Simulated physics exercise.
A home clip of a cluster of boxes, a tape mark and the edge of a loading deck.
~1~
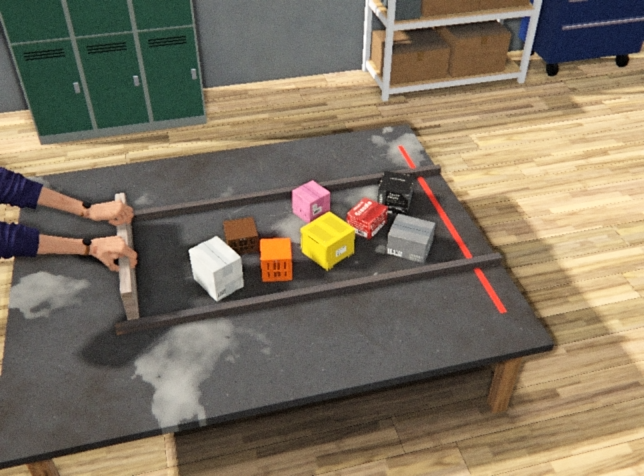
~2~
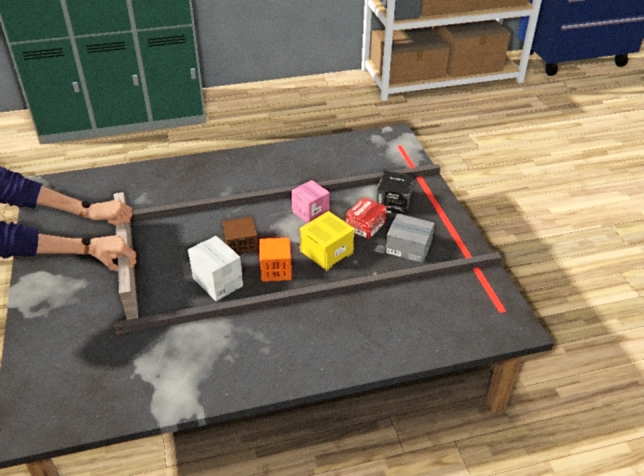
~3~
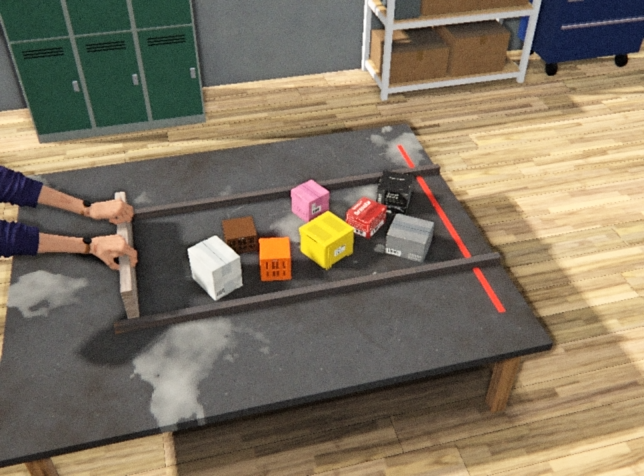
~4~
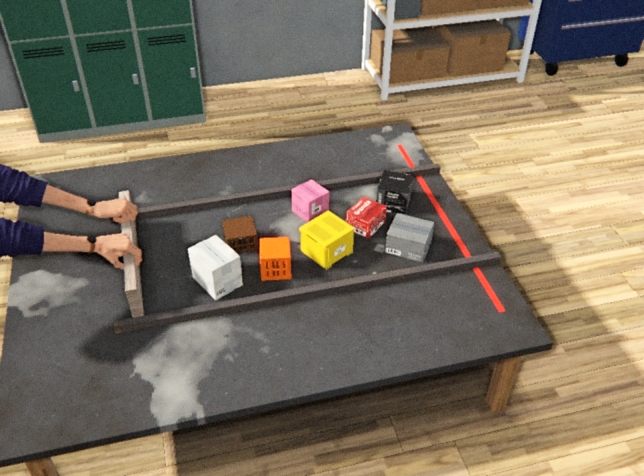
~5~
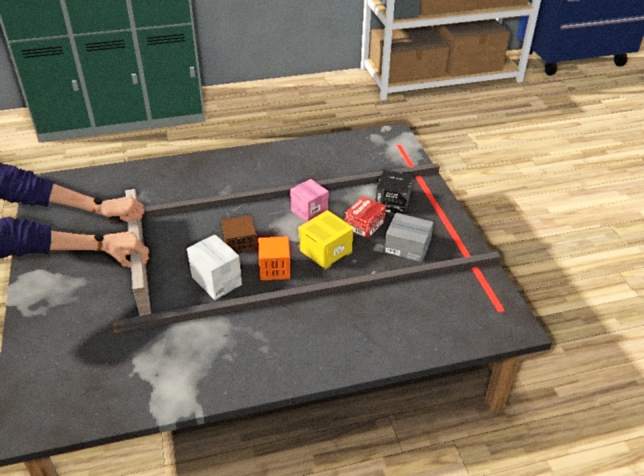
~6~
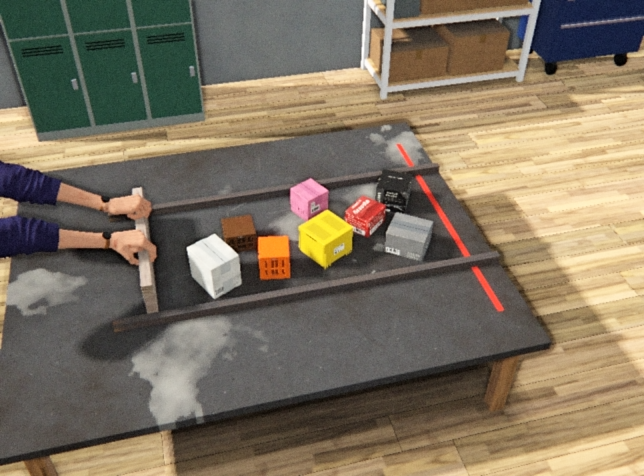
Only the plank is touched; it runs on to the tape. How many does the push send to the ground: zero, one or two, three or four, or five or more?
Outcome: The number that fall off is five or more.
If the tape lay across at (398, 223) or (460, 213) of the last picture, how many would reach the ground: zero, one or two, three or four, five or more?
Taking them in turn, 1 or 2; five or more.
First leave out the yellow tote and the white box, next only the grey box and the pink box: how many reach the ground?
The counts: 3 and 3.
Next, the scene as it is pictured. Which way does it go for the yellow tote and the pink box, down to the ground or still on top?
The yellow tote comes down; the pink box holds on.
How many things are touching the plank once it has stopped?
In contact: 3.
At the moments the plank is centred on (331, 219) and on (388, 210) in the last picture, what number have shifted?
First 8, then 8.
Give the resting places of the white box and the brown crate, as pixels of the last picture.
First (480, 232), then (453, 199).
Soon after, none off yet; black box at rest near (394, 191); grey box at rest near (409, 237); red box at rest near (365, 216).
Then, none off yet; black box moved a little near (396, 189); grey box at rest near (410, 237); red box moved a little near (376, 208).
Further on, none off yet; black box moved about its own width near (420, 176); grey box moved well along near (477, 223); red box moved well along near (426, 198).
At rest, the number that fall off is five or more; fallen, orange crate, yellow tote, red box, grey box and black box.
